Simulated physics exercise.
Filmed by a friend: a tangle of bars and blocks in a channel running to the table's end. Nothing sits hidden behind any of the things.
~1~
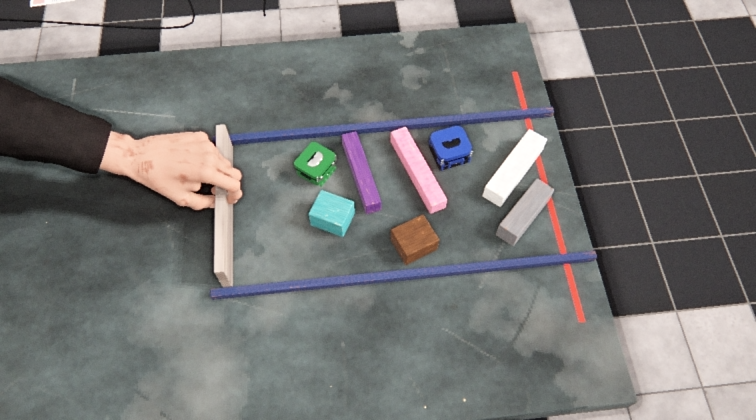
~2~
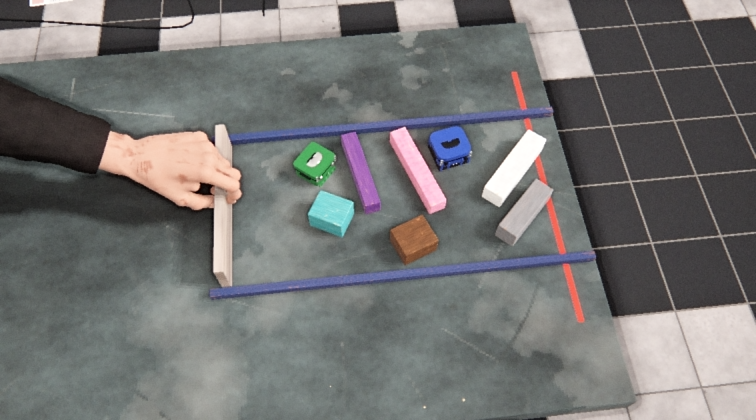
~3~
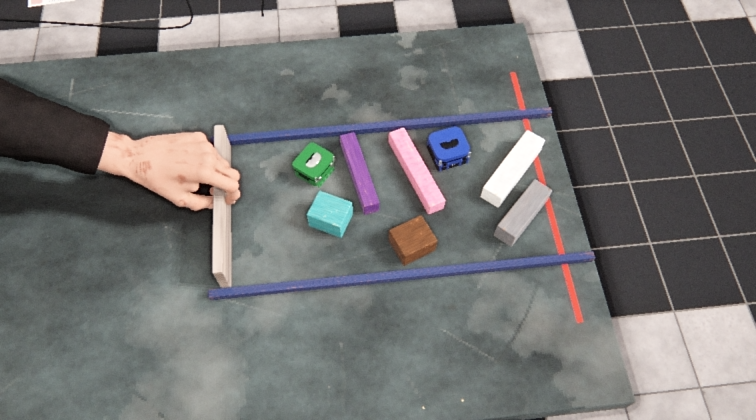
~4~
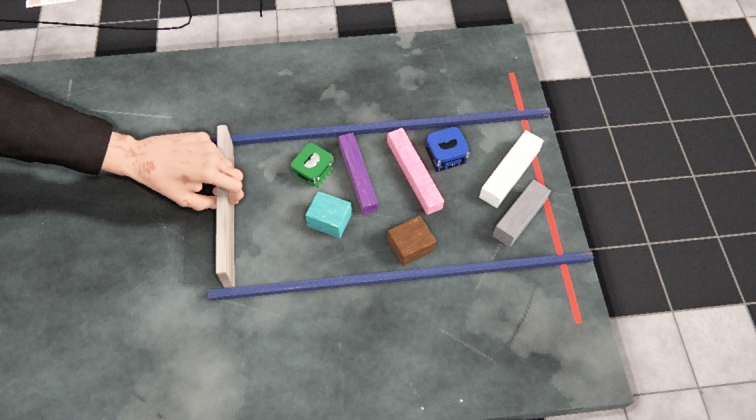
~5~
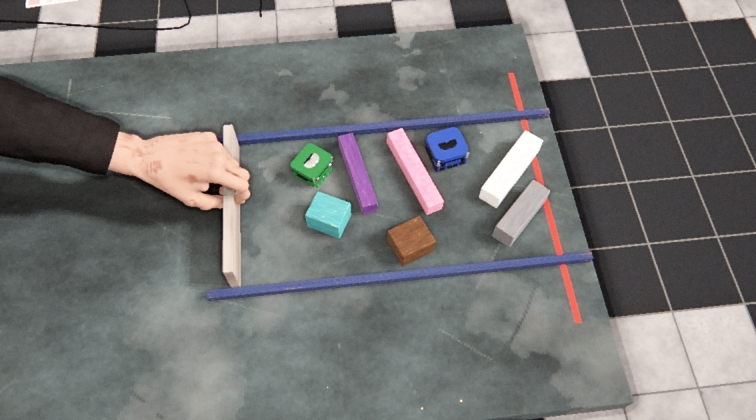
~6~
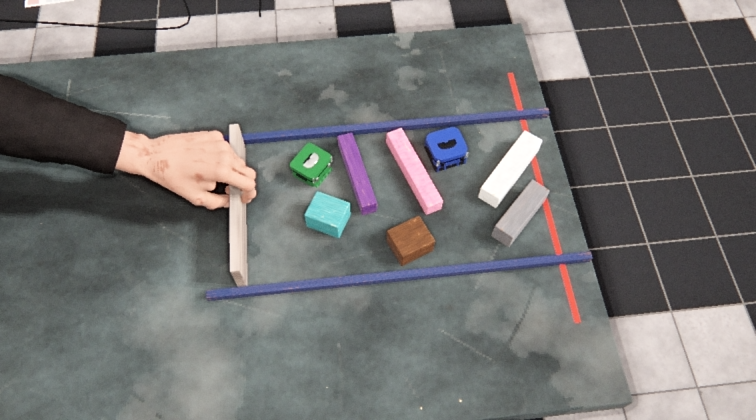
The footage shows a hand holding a pale board upright between two blue rails on a dark tabletop, then sliding it slightly right toward scattered coloured bars, blocks and green and blue cases, which stay in place without being touched.
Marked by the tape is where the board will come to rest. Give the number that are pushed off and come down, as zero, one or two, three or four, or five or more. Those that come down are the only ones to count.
Five or more come down.
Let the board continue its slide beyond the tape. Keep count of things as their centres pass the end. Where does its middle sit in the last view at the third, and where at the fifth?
Pixels, in order: Around (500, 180), around (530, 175).
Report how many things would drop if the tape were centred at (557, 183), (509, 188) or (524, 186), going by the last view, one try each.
8, 3, 4.
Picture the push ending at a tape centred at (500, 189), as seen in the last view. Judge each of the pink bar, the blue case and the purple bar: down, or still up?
The outcome is that the pink bar does not come off, the blue case goes down and the purple bar does not come off.
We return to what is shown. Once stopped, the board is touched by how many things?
Contact count: 3.
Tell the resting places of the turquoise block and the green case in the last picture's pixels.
Going in order: First (563, 186), then (545, 138).
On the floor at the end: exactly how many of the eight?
Fallen: 5.
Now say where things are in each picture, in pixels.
In the first frame, white bar (515, 168); grey bar (525, 212); blue case (450, 148); board (224, 204); tape (545, 184).
In the second frame, grey bar (524, 212); purple bar (360, 172).
In the third frame, blue case (448, 149); board (222, 204).
In the fourth frame, white bar (512, 168); turquoise block (329, 215).
In the fifth frame, grey bar (521, 213); pink bar (414, 171).
In the sixth frame, white bar (511, 168); grey bar (521, 213); blue case (446, 150); board (238, 203); tape (541, 185).
A little later, none off yet; white bar at rest near (511, 168); grey bar at rest near (521, 213); blue case at rest near (446, 150).
Next, none off yet; white bar moving near (518, 167); grey bar at rest near (521, 213); blue case shifted about its own width near (490, 145).
Later still, one off so far; white bar on its side near (580, 189); grey bar shifted about its own width near (578, 215); blue case shifted well along near (565, 134).
When it is over, the number that fall off is five or more; down, purple bar, pink bar, blue case, grey bar and white bar.
